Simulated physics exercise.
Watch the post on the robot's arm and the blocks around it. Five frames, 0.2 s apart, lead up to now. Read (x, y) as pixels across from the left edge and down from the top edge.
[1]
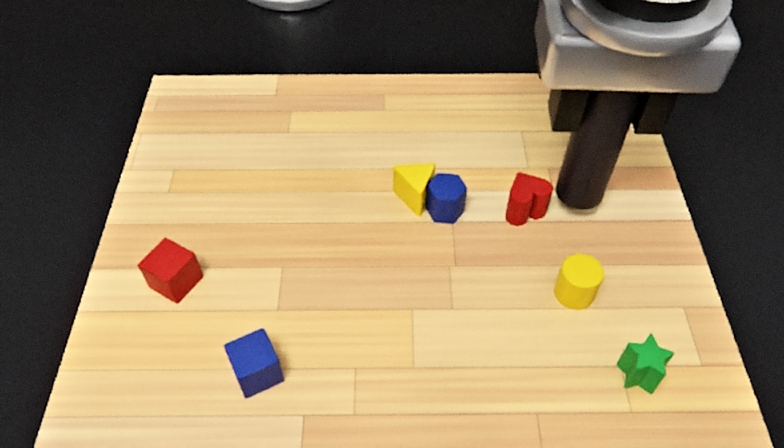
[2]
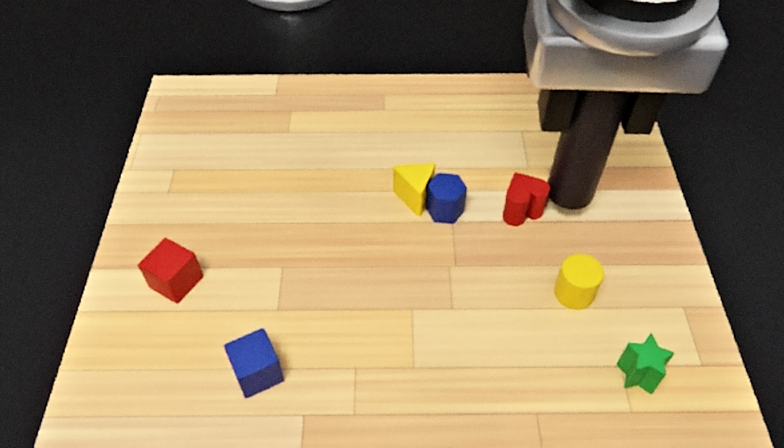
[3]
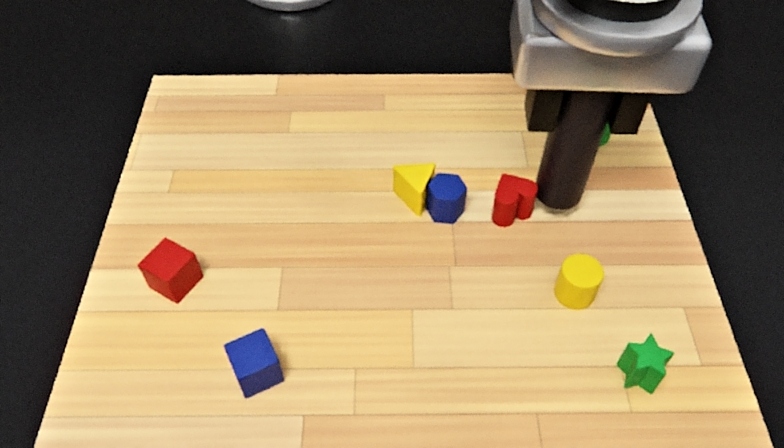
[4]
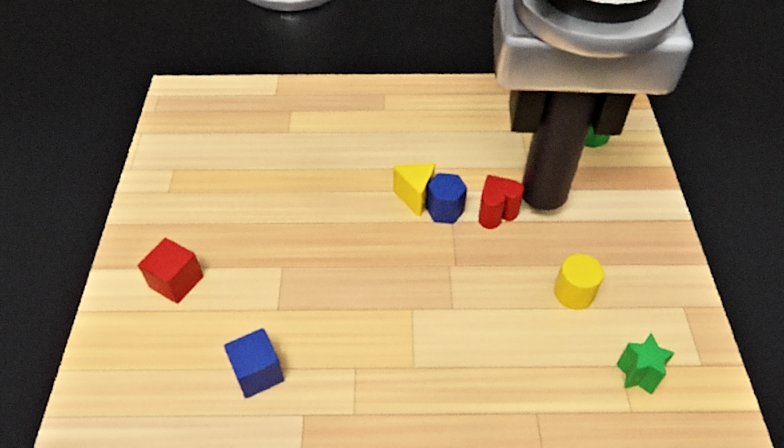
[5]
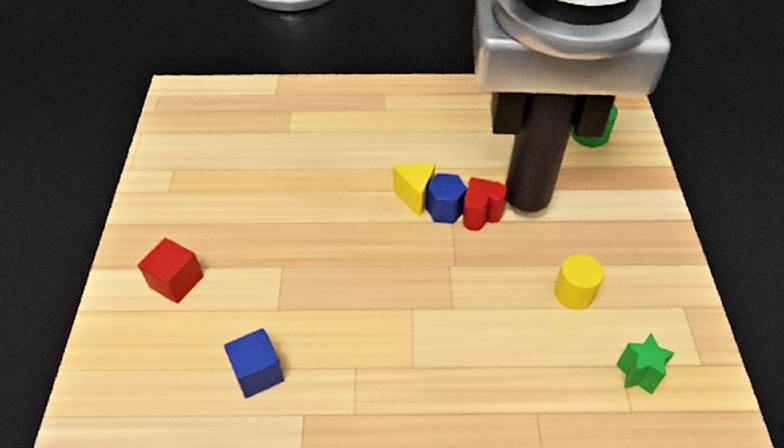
On a wooden board, a robot arm's dark post pushes a red heart-shaped block left.
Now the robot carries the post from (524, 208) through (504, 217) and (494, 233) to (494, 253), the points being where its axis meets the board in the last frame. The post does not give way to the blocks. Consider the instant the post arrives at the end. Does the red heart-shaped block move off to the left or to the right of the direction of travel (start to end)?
Answer: Right.
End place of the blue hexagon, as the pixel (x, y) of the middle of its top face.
The centre of its top will be at (418, 191).
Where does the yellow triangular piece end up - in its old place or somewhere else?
That block is shifted.
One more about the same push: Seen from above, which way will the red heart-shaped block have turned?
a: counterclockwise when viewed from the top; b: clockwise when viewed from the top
b: Clockwise when viewed from the top.
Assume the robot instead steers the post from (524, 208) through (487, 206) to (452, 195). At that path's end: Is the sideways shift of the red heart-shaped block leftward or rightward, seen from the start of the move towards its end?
Facing the way the path runs, start to end, you'll find the red heart-shaped block has shifted left.
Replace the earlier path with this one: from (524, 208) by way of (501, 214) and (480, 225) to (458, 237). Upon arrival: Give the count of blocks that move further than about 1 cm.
In total, three or more blocks get moved by over 1 cm.
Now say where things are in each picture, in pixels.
The first frame shows post tip at (579, 192); block tops, yellow triangular piece at (416, 174); blue hexagon at (447, 186); red heart-shaped block at (530, 187); yellow disc at (583, 270).
The second frame shows post at (570, 192); red heart-shaped block at (527, 187).
The third frame shows post at (558, 192); red heart-shaped block at (515, 188).
The fourth frame shows post at (544, 193); red heart-shaped block at (501, 189).
The fifth frame shows post at (528, 194); yellow triangular piece at (416, 174); blue hexagon at (447, 186); red heart-shaped block at (484, 191); yellow disc at (583, 270).
On the path given first. Halfway along, post at (499, 211); yellow triangular piece at (402, 171), turned 40° clockwise; blue hexagon at (420, 191), turned 25° clockwise; red heart-shaped block at (453, 205).
At the end, post at (497, 240); yellow triangular piece at (402, 171), turned 40° clockwise; blue hexagon at (418, 191), turned 25° clockwise; red heart-shaped block at (449, 210), turned 30° clockwise; yellow disc in place.
